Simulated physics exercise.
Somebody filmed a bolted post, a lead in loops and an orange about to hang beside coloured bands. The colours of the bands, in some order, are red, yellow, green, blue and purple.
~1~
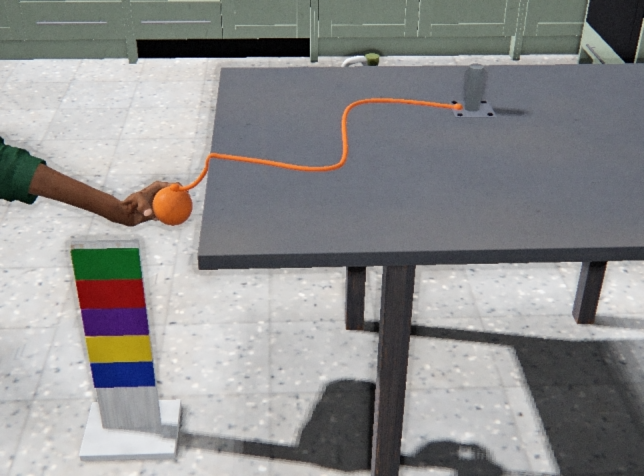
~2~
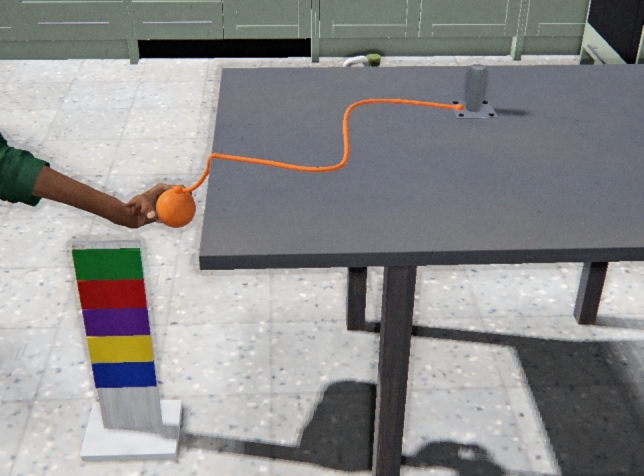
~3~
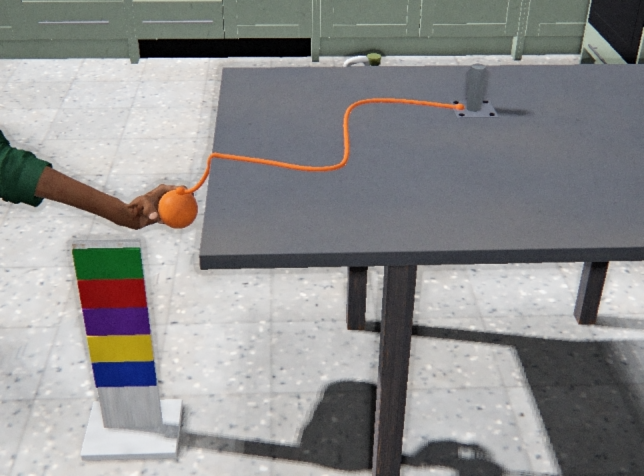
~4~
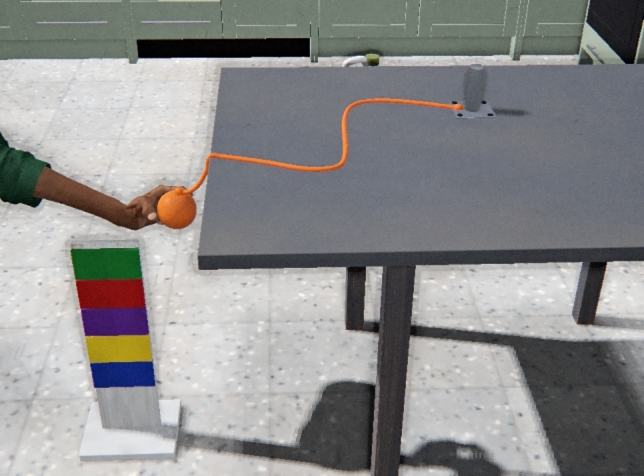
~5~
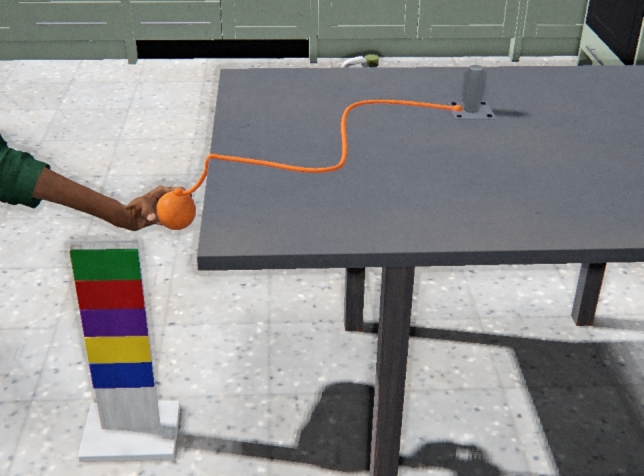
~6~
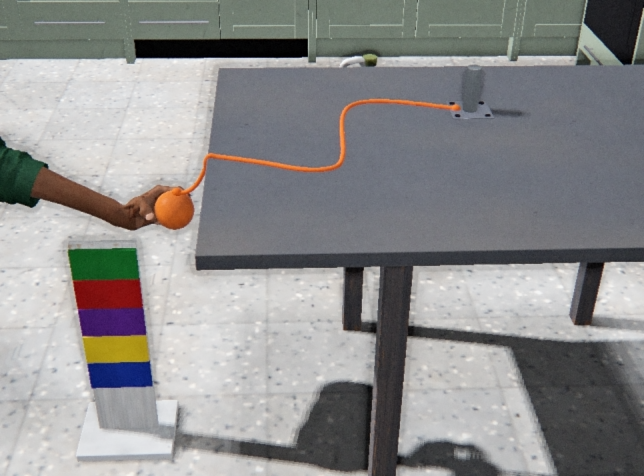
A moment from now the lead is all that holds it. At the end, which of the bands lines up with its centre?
The band that lines up is purple.
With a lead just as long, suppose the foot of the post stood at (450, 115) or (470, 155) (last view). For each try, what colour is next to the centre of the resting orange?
The first case gives yellow, the second gives yellow.
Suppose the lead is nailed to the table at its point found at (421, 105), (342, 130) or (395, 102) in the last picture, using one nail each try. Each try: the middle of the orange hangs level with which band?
Going through them one at a time, the answers are purple; red; purple.
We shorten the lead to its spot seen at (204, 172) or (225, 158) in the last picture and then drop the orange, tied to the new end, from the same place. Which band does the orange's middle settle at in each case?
Cut one gives red; cut two gives green.
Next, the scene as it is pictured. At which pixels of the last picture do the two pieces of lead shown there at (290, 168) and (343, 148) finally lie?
The first moves to (209, 178), the second to (254, 135).
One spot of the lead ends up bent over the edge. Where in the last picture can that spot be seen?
It lies at about (329, 169).
A little later, orange near (247, 284); level with purple.
Next, orange near (203, 312); level with purple.
When it is over, orange near (215, 306); level with purple. Its middle rests at the purple band.
